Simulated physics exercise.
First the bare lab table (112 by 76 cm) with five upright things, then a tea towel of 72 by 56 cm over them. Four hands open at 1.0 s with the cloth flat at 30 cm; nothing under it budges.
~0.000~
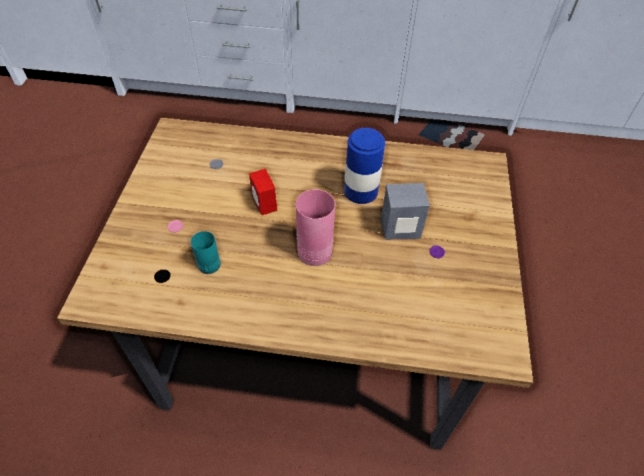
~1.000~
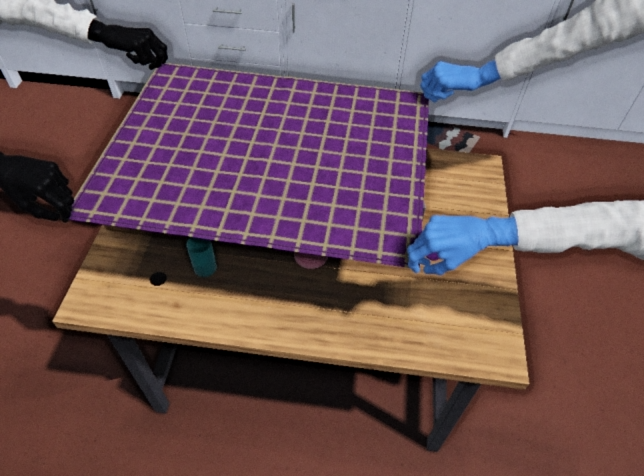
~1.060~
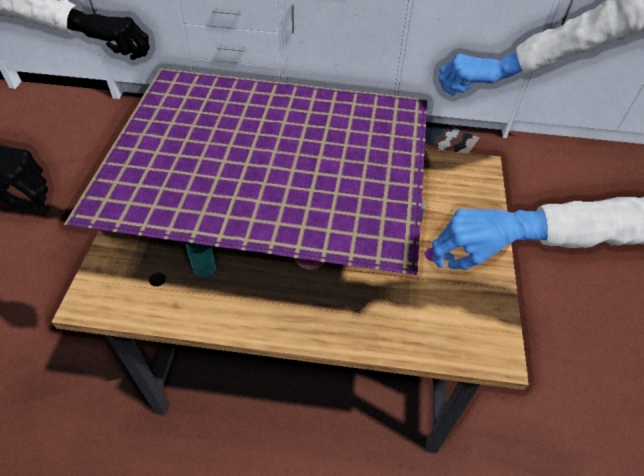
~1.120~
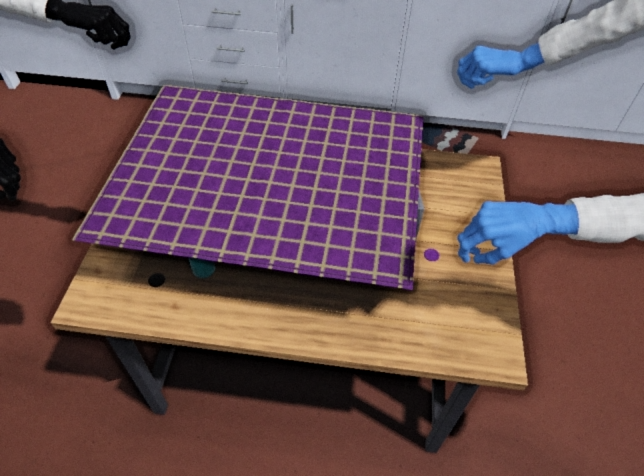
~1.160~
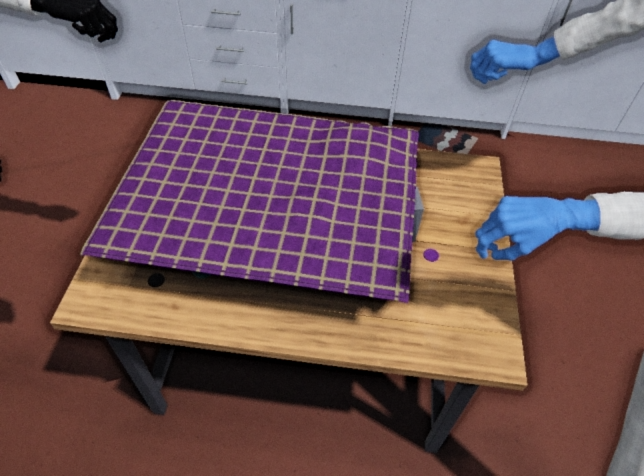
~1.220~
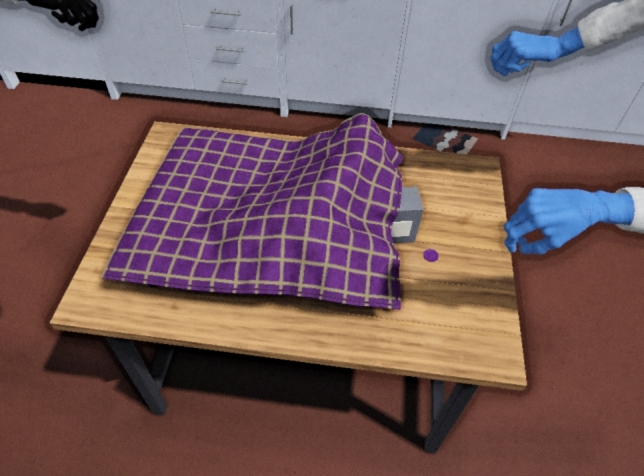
A purple checked cloth, held flat by black-gloved hands on the left and blue-gloved hands on the right, is released above a wooden table seen from a high, fixed viewpoint before pale cabinets. Beneath it stand a teal cup, red box, pink cup, blue jar and grey box. The hands draw back as the cloth sinks, draping into a peak over the jar, the grey box partly showing.
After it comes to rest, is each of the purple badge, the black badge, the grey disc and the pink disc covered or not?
The purple badge stays uncovered, the black badge gets covered, the grey disc ends under the cloth, the pink disc ends under the cloth.
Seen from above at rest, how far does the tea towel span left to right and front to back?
Some 66 cm across and 52 cm deep.
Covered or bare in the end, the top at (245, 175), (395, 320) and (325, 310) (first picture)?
In turn: Under it, free, free.
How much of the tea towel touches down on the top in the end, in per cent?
Some 15 per cent of it.
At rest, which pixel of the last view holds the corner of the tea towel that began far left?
At about (206, 152).
After 1.4 s, 15 % of it is down, spanning 66 by 53 cm, above grey disc, black badge, pink disc.
After 1.6 s, 15 % of it is down, spanning 66 by 54 cm, above grey disc, black badge, pink disc.
After 1.7 s, 15 % of it is down, spanning 66 by 53 cm, above grey disc, black badge, pink disc.
After 1.9 s, 15 % of it is down, spanning 66 by 53 cm, above grey disc, black badge, pink disc.
After 2.7 s, 15 % of it is down, spanning 66 by 53 cm, above grey disc, black badge, pink disc.
